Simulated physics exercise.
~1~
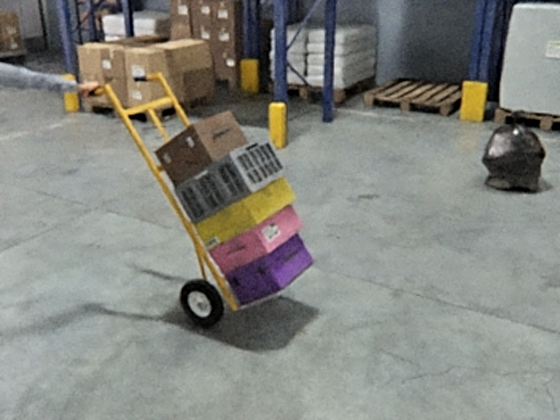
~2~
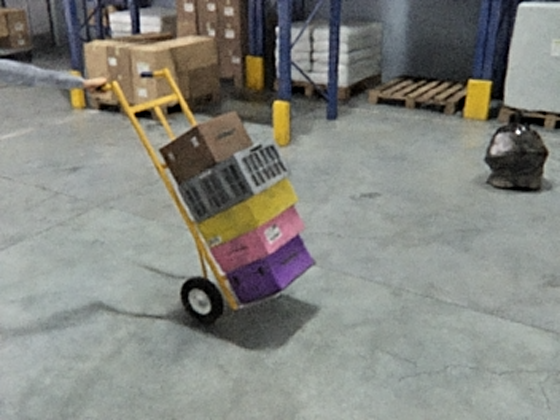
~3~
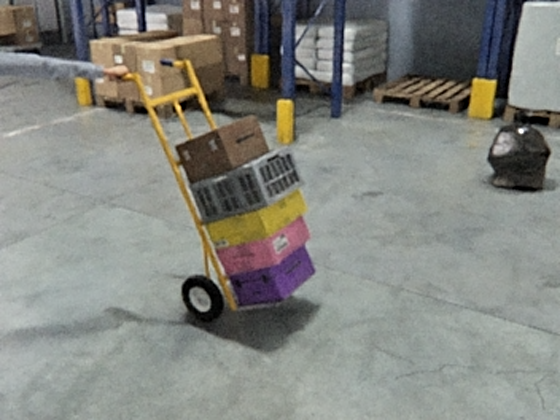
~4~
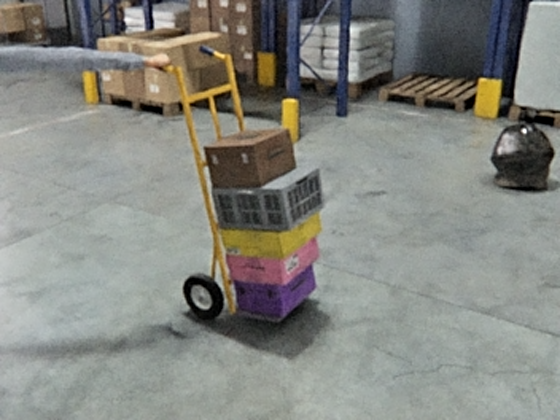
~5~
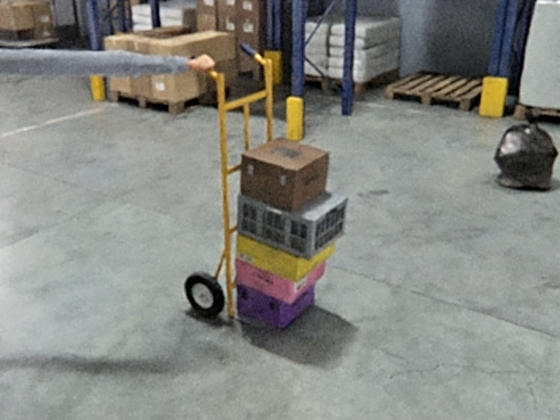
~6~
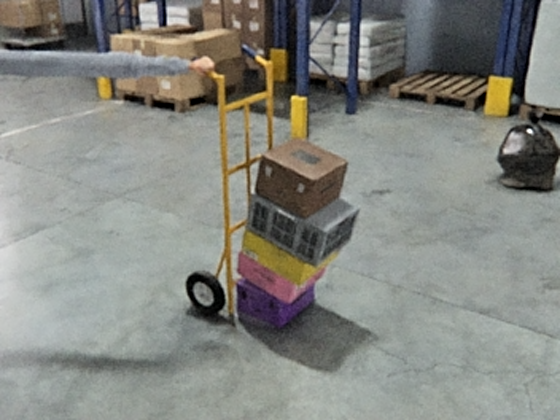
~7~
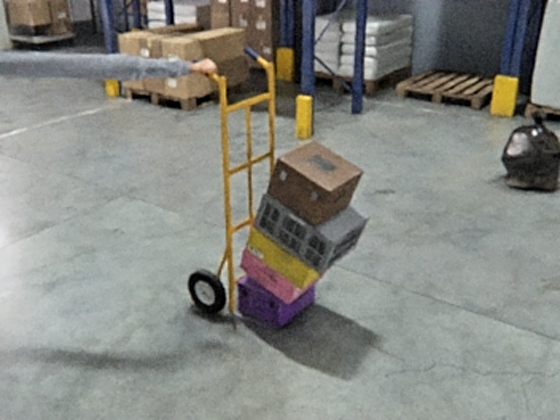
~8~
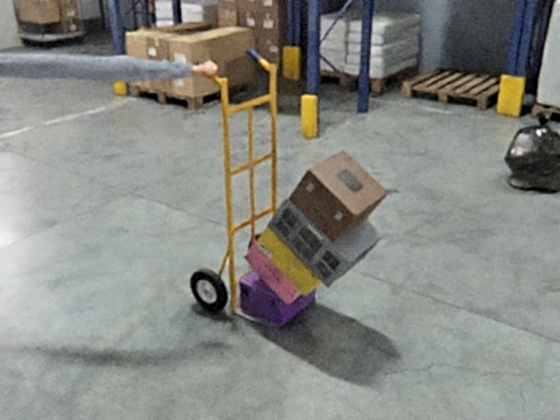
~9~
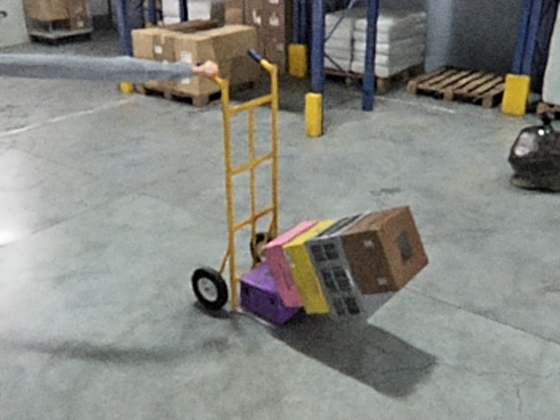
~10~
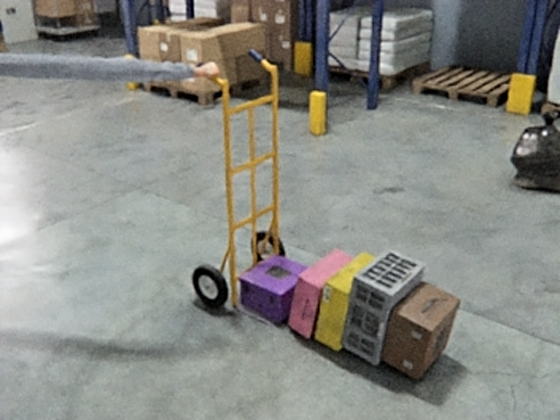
A grey-sleeved arm reaches in from the left and grips a yellow two-wheeled hand truck on a concrete warehouse floor, seen from slightly above, with pallets, cartons and blue racking behind and a black bag at right. The tilted truck carries a purple box at the bottom, then pink, yellow, a grey crate and a brown box on top. The arm swings the truck upright, and its plate meets the floor. The upper four keep leaning right, pivot over the purple box and topple together. They end in a row on the floor at right, while the purple box stays by the upright truck.
